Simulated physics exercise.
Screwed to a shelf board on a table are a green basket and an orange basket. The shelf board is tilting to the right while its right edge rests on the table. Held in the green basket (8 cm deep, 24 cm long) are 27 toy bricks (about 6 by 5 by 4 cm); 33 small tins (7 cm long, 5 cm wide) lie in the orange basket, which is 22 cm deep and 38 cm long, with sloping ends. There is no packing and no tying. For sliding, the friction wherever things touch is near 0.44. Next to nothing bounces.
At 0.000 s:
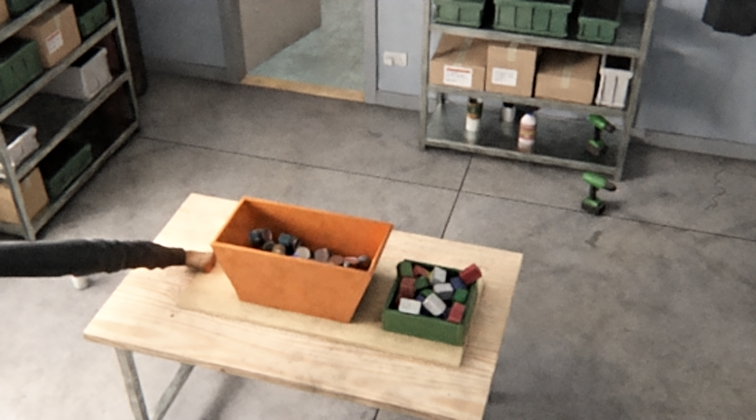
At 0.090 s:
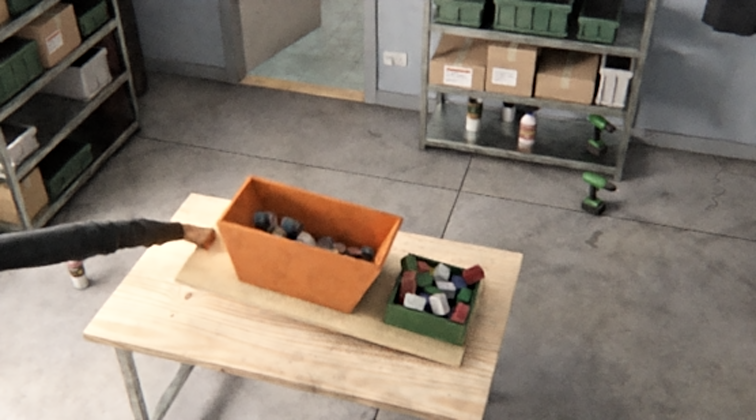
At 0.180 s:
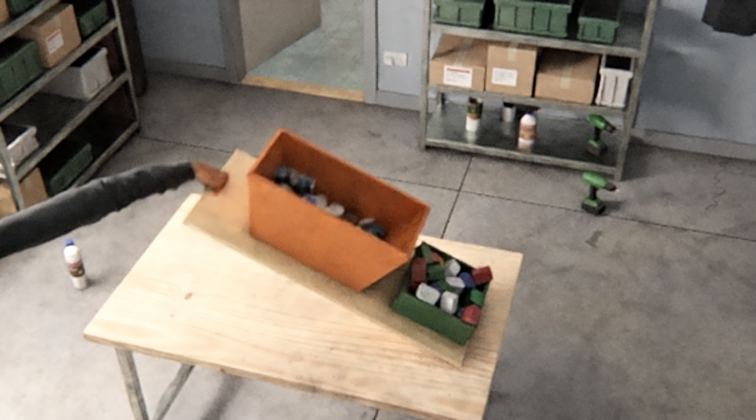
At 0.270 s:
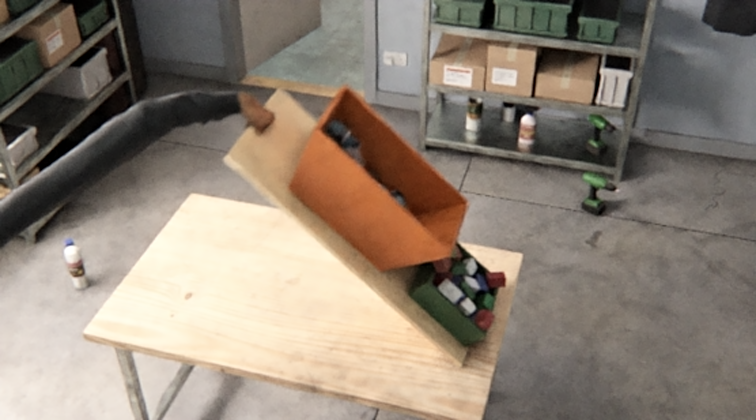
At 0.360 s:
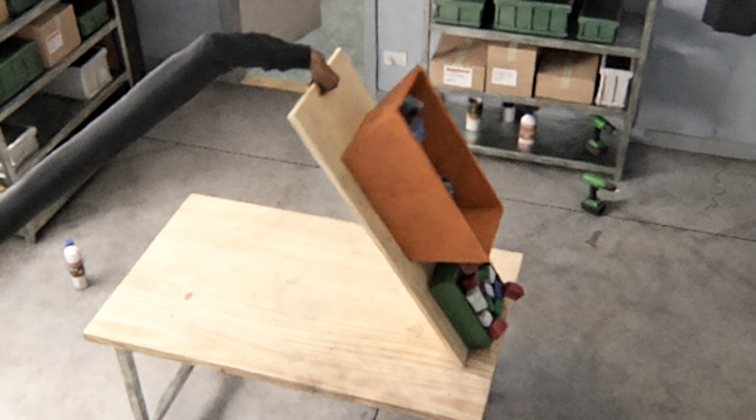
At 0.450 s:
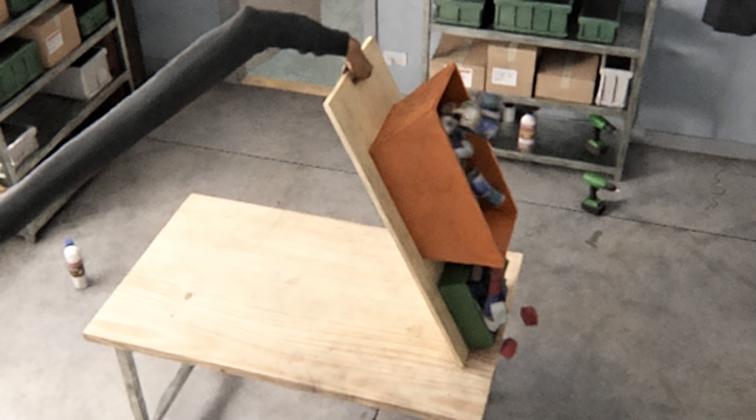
Board carrying orange and green baskets tilting steeply right as a hand lifts its left end, then red bricks dropping out.
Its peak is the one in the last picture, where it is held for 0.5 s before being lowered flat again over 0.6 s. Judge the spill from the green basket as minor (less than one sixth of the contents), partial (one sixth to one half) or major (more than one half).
Probably from one sixth up to half of the pieces get out.
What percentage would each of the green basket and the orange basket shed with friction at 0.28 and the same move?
In that case the green basket sheds 40 per cent, while the orange basket sheds 90 per cent.
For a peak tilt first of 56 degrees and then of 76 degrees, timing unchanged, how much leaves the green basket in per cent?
Close to 30 and 60 %, in that order.
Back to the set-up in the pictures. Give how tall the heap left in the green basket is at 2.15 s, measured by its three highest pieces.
9 centimetres high, more or less.
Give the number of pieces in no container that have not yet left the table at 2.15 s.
About 0.
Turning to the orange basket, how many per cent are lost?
I'd put the orange basket at some 90 per cent.
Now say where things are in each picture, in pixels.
In the first picture (each is followed by its nearest rim corner in this view), green basket, (459, 325); orange basket, (368, 274); 0° from level; none out.
The second picture shows green basket, (463, 325); orange basket, (378, 267); 7° from level.
The third picture shows green basket, (473, 327); orange basket, (407, 255); 23° from level.
The fourth picture shows green basket, (484, 333); orange basket, (450, 252); 42° from level.
The fifth picture shows green basket, (491, 338); orange basket, (488, 258); 58° from level.
The sixth picture shows green basket, (493, 341); orange basket, (504, 263); 65° from level; 2 out, the lowest brick at (529, 316).
After 0.72 s, tilt 65°; green basket 17 in, 10 out and orange basket 5 in, 28 out.
After 1.06 s, tilt 59°; green basket 17 in, 10 out and orange basket 3 in, 30 out.
After 1.54 s, tilt 0°; green basket 17 in, 10 out and orange basket 2 in, 31 out.
Outcome (at 2.15 s), green basket 17 in, 10 out and orange basket 2 in, 31 out. Asked share, 10 of 27, 37 per cent.
